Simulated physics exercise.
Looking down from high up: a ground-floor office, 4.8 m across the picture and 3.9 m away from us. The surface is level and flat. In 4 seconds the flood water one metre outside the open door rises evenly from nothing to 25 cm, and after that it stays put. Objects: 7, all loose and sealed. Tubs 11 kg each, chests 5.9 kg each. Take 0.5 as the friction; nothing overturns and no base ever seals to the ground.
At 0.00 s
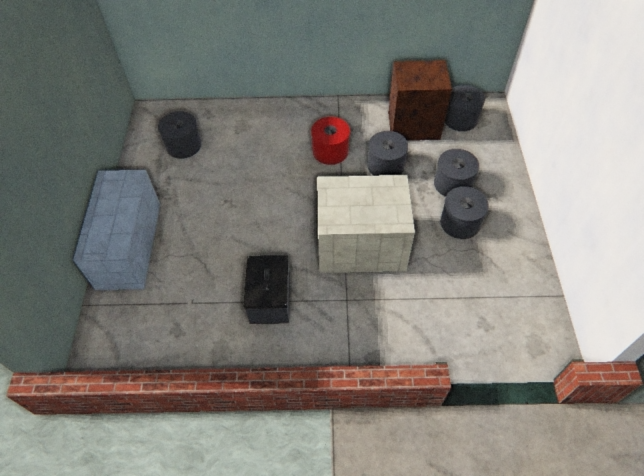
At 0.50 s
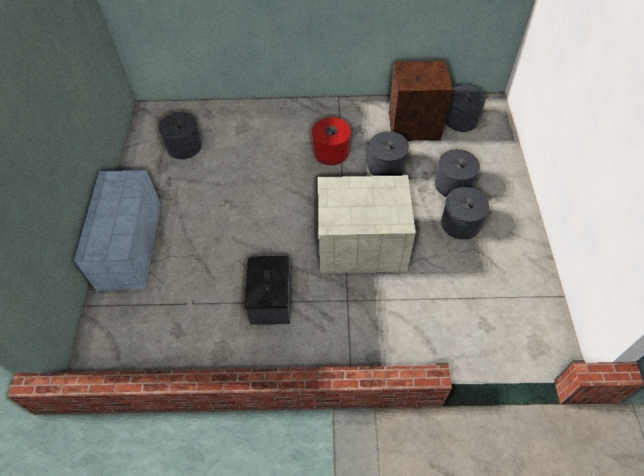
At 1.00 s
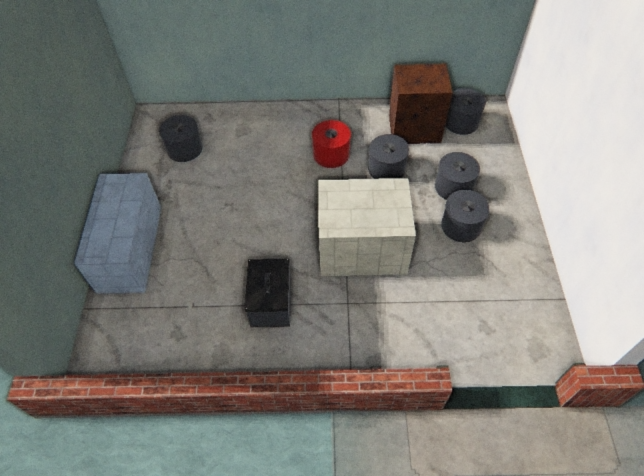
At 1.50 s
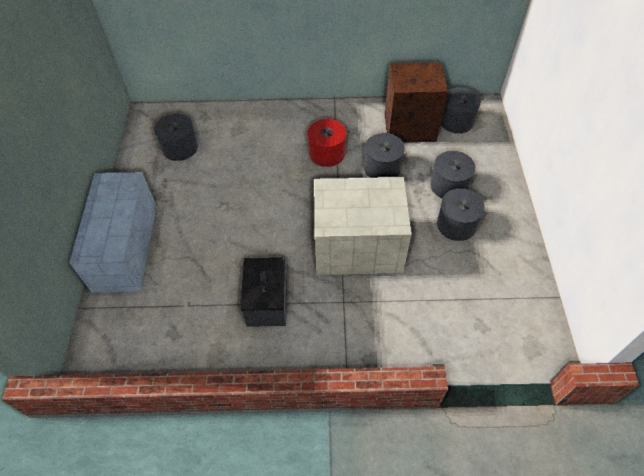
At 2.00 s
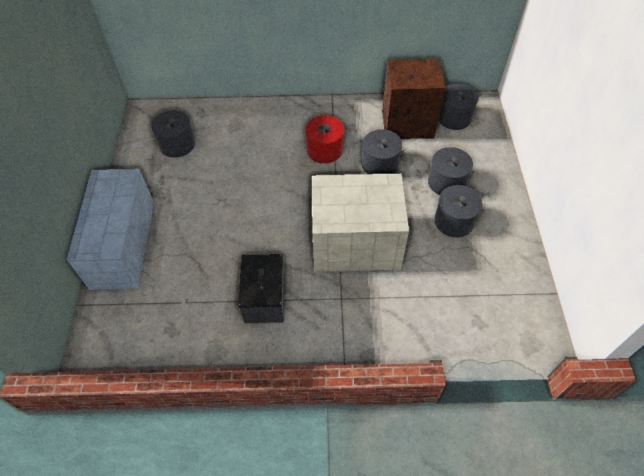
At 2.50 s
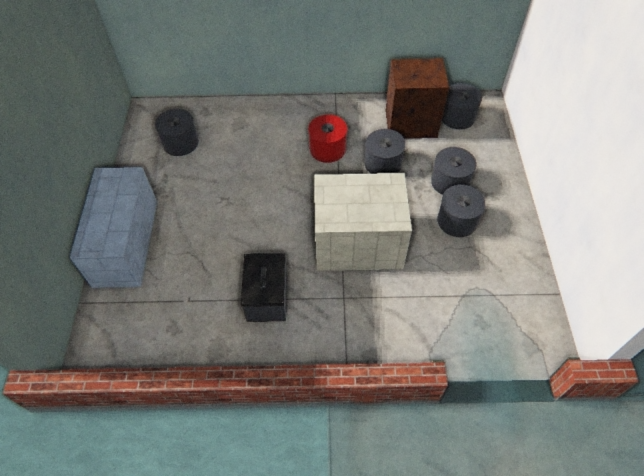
A walled room of tubs and chests stays still while water enters through a gap.
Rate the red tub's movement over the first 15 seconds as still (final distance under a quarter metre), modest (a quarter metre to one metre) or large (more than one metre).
The rating is large.
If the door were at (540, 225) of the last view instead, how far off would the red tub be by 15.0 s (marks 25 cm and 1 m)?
Then the red tub is swept a long way.
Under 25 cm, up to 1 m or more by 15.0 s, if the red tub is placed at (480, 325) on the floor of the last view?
Answer: It covers a big distance.
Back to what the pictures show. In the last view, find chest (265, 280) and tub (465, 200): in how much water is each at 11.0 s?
Some 9 cm at the first, some 16 cm at the second.
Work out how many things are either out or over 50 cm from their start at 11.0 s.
Count: 5.
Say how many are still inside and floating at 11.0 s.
Just then, the number is 7.
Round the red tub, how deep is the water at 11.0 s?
I'd put it at about 9 cm.
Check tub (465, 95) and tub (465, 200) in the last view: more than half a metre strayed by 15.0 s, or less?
In turn: Below and above.
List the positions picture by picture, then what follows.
The red tub at (330, 130), on the bottom; water covers 0.0 m2; 0 of 7 have shifted, in the first frame.
The red tub at (331, 131) rests on the ground; 0.0 m2 under water; 0 of 7 have shifted, in the second frame.
The red tub at (331, 134) rests on the ground; water covers 0.0 m2; 0 of 7 have shifted, in the third frame.
The red tub at (327, 133), on the bottom; water covers 0.0 m2; 0 of 7 have shifted, in the fourth frame.
The red tub at (324, 129) rests on the ground; 0.1 m2 under water; 0 of 7 have shifted, in the fifth frame.
The red tub at (328, 128), on the bottom; 0.6 m2 under water; 0 of 7 have shifted, in the sixth frame.
After 3.5 s the red tub is near (328, 128), 0.0 m from its start, aground; 0 afloat.
After 6.8 s the red tub is near (323, 128), 0.1 m from its start, aground; 3 afloat.
After 11.0 s the red tub is near (197, 109), 1.6 m from its start, afloat; 7 afloat.
After 15.0 s the red tub is near (154, 115), 2.0 m from its start, afloat; 7 afloat.
